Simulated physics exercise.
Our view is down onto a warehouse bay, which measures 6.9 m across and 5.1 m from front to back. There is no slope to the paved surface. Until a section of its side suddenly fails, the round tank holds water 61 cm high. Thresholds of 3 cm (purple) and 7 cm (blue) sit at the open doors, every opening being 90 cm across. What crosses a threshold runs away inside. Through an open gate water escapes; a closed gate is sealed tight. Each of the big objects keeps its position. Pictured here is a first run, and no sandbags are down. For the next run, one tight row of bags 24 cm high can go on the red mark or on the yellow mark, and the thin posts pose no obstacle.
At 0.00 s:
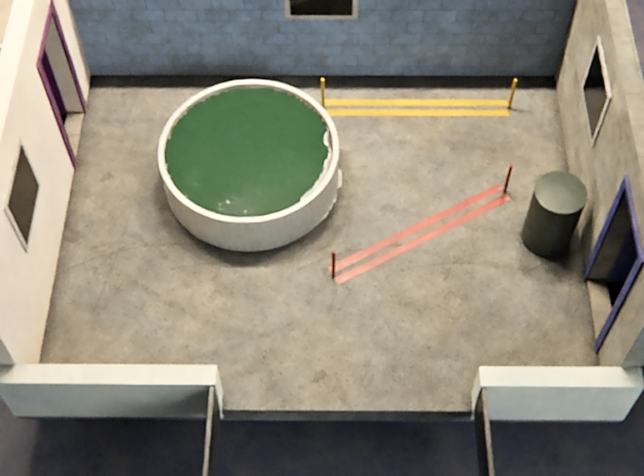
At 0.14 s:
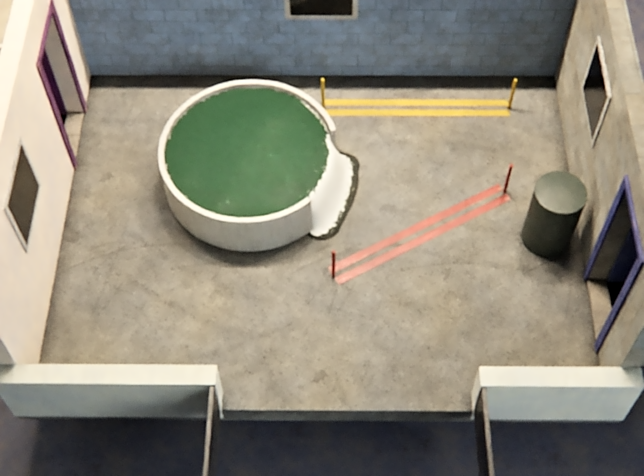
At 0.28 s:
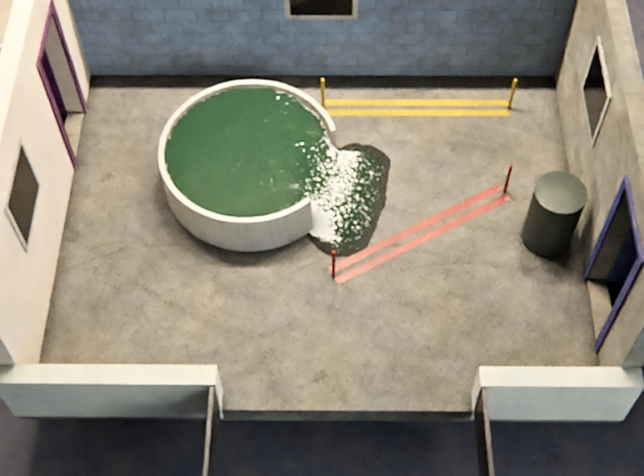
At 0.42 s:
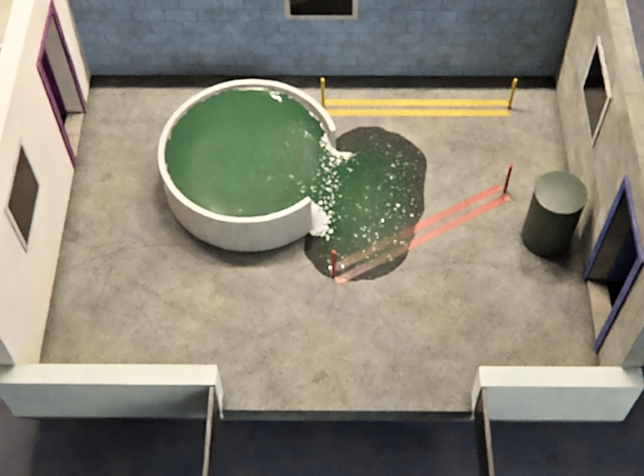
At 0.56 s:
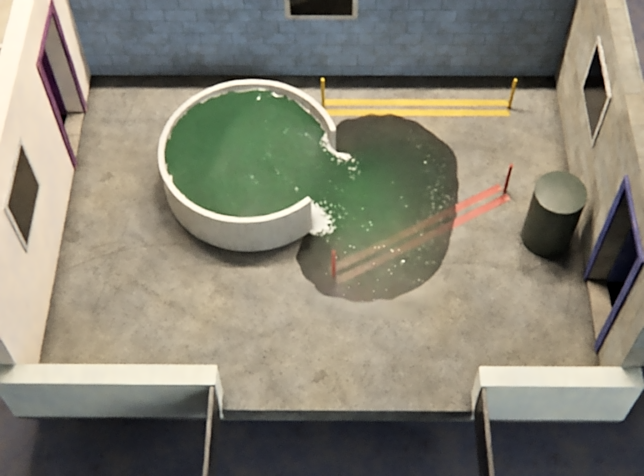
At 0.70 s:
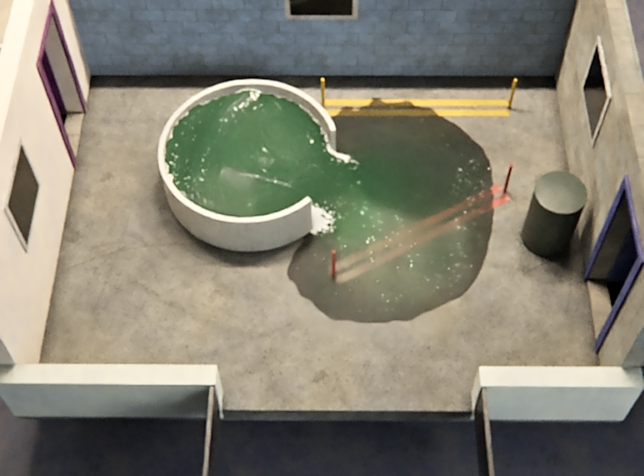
Green water pours through a gap in the round tank's right side and spreads across the floor.
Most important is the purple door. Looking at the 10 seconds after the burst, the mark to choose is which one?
Choose the yellow mark.
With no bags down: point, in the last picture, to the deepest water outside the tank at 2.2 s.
(599, 379), roughly.
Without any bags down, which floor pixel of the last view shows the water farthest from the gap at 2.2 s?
(601, 393).
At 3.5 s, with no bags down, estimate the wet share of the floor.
The flood covers close to 45 per cent of the floor.
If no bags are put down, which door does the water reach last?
Purple.
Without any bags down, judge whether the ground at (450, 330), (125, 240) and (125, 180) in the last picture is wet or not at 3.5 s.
First waterlogged, then untouched, then untouched.
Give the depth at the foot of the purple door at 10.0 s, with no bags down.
I'd say close to 6.5 cm.
After 1.4 s water covers 40 % of the floor and is deepest (29 cm) near (521, 230) in the run without bags; in at the purple door, 0 L with no bags, 0 L with the row on red, 0 L on yellow.
After 2.2 s water covers 45 % of the floor and is deepest (38 cm) near (599, 379) in the run without bags; in at the purple door, 0 L with no bags, 0 L with the row on red, 0 L on yellow.
After 3.5 s water covers 45 % of the floor and is deepest (25 cm) near (553, 87) in the run without bags; in at the purple door, 0 L with no bags, 0 L with the row on red, 0 L on yellow.
After 6.0 s water covers 70 % of the floor and is deepest (16 cm) near (599, 379) in the run without bags; in at the purple door, 0 L with no bags, 5 L with the row on red, 1 L on yellow.
After 10.0 s water covers 95 % of the floor and is deepest (10 cm) near (345, 78) in the run without bags; in at the purple door, 28 L with no bags, 70 L with the row on red, 26 L on yellow.
